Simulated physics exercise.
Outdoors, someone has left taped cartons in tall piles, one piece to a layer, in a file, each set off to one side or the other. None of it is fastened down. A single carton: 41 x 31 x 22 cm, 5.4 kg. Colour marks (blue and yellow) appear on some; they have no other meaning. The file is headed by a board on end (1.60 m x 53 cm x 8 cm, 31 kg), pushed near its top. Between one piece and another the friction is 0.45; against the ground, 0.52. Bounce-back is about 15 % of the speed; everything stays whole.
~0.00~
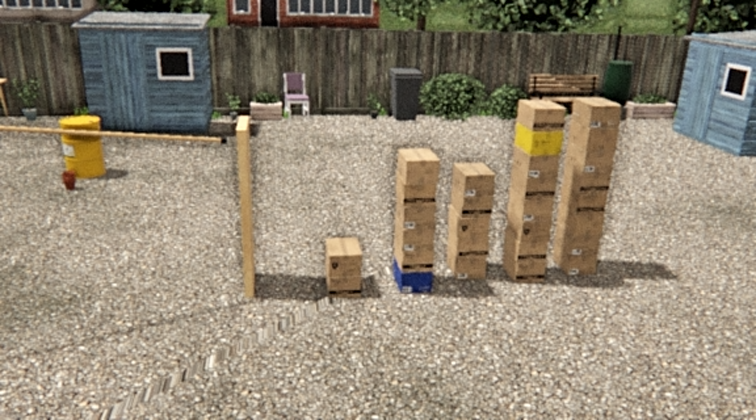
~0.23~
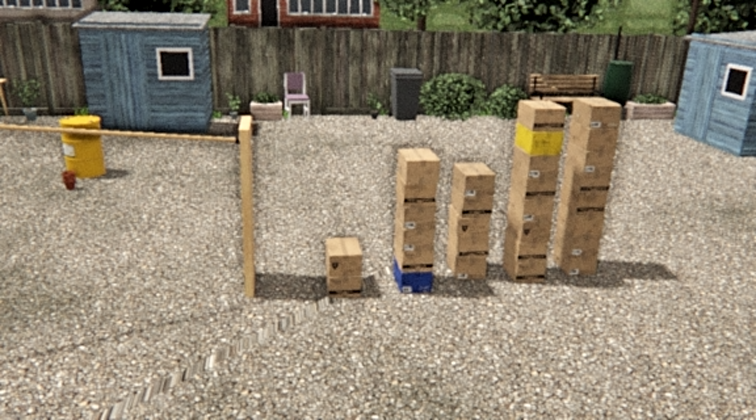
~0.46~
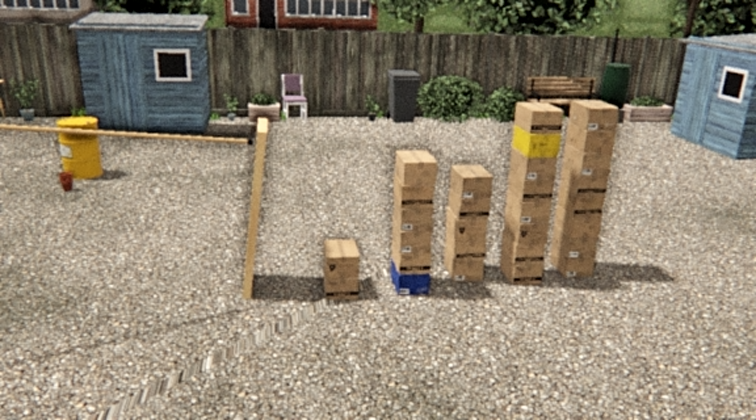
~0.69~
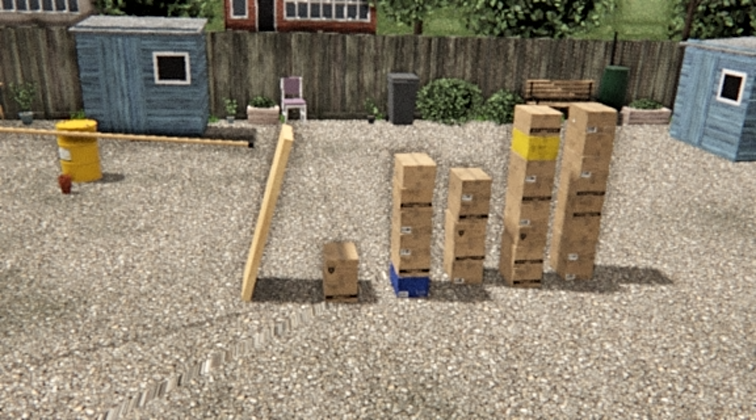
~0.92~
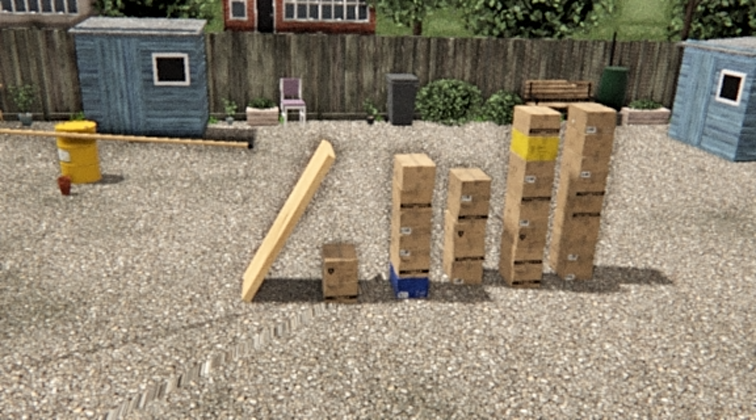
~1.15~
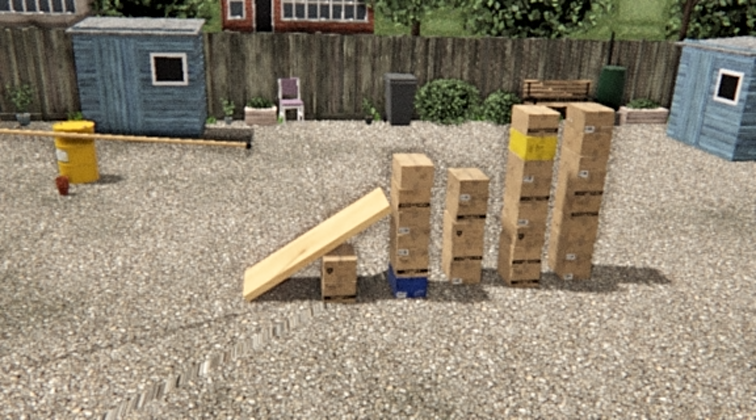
A wooden board standing on end tips right and leans over a single cardboard box.
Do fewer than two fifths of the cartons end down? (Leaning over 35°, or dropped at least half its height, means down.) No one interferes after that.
Yes.
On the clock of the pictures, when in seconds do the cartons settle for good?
At about 2.0 s.
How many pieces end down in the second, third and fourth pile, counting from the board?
Each in turn: Second 0; third 0; fourth 0.
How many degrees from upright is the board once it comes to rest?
Roughly 60 degrees off upright.
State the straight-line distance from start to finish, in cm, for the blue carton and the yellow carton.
Well, the blue finishes 0 cm from where it began, while the yellow finishes 0 cm from its start.
After 1.21 s, board 64° from upright; none of the 29 cartons down, 2 disturbed.
After 1.26 s, board 69° from upright; none of the 29 cartons down, 2 disturbed.
After 1.50 s, board 66° from upright; none of the 29 cartons down, 4 disturbed.
In the end (2.0 s), board 62° from upright; none of the 29 cartons down, 4 disturbed; blue carton unmoved; yellow carton unmoved. That is 0 per cent. From the last view, middles, blue carton near (407, 279), yellow carton near (533, 144).
